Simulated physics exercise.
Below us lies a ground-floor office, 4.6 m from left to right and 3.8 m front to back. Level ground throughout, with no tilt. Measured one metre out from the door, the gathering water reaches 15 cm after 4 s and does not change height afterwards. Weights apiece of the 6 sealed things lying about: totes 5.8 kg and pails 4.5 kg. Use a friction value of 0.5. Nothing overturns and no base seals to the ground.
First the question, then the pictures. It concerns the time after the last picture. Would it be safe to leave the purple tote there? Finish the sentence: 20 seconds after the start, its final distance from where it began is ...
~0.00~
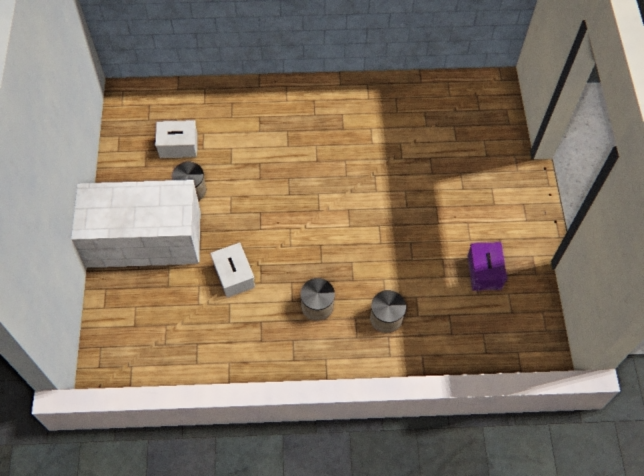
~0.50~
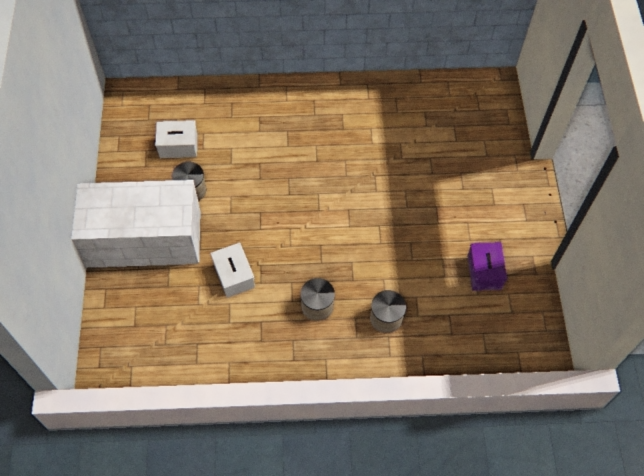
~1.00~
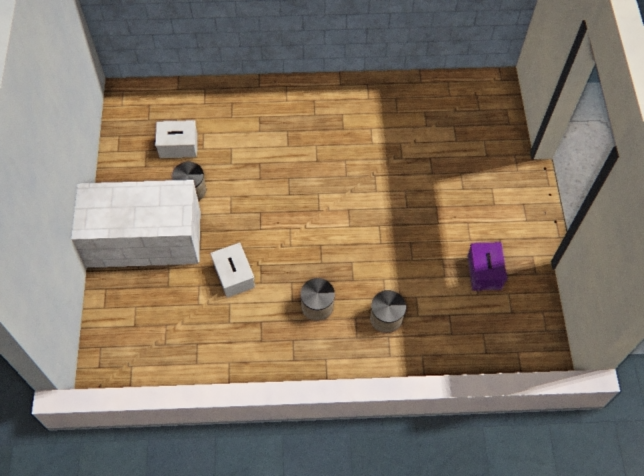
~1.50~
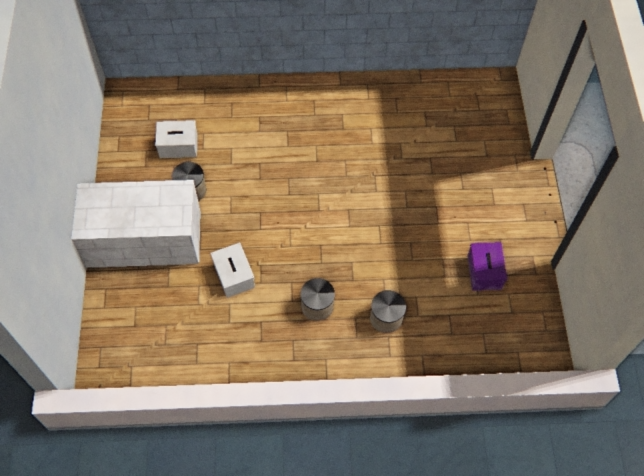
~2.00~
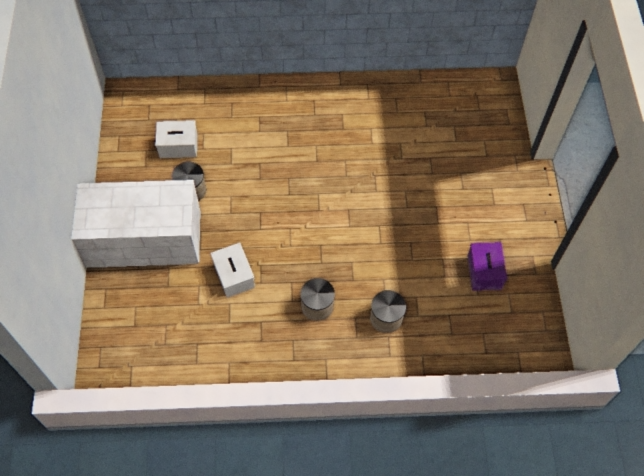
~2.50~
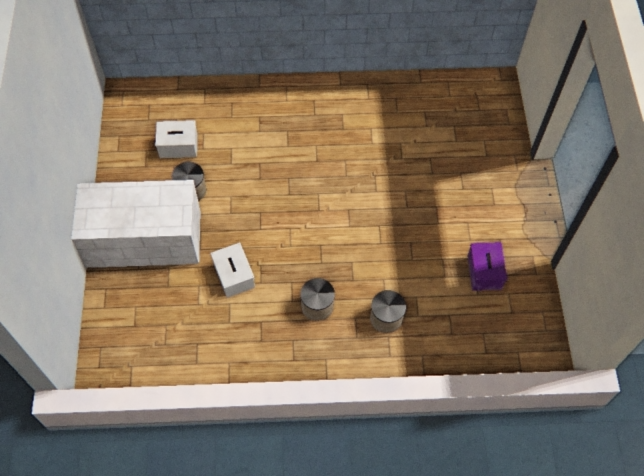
Between a quarter metre and a metre.
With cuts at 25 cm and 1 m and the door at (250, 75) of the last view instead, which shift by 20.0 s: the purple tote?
Note: Purple tote displaced a long way.
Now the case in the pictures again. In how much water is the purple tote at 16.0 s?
I'd say around 5 cm.
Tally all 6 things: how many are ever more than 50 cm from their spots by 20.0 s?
I count 6 of them.
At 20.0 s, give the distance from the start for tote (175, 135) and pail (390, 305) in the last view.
In that order: 60 cm, 150 cm.
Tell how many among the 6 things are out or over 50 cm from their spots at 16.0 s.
By my tally, 4.
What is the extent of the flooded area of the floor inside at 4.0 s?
About 2.5 m2 is covered.
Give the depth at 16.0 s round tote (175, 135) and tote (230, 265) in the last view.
Some 8 cm at the first, some 11 cm at the second.
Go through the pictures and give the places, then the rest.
The purple tote at (489, 261), on the bottom; 0.0 m2 under water; 0 of 6 have shifted, in the first frame.
The purple tote at (489, 261) rests on the ground; water covers 0.0 m2; 0 of 6 have shifted, in the second frame.
The purple tote at (489, 261) rests on the ground; 0.0 m2 under water; 0 of 6 have shifted, in the third frame.
The purple tote at (489, 261) rests on the ground; water covers 0.0 m2; 0 of 6 have shifted, in the fourth frame.
The purple tote at (489, 261), on the bottom; water covers 0.0 m2; 0 of 6 have shifted, in the fifth frame.
The purple tote at (489, 261) rests on the ground; 0.2 m2 under water; 0 of 6 have shifted, in the sixth frame.
After 4.0 s the purple tote is near (489, 261), 0.0 m from its start, aground; 0 afloat.
After 9.0 s the purple tote is near (449, 305), 0.6 m from its start, aground; 0 afloat.
After 16.0 s the purple tote is near (448, 324), 0.8 m from its start, afloat; 6 afloat.
After 20.0 s the purple tote is near (420, 258), 0.7 m from its start, afloat; 6 afloat.
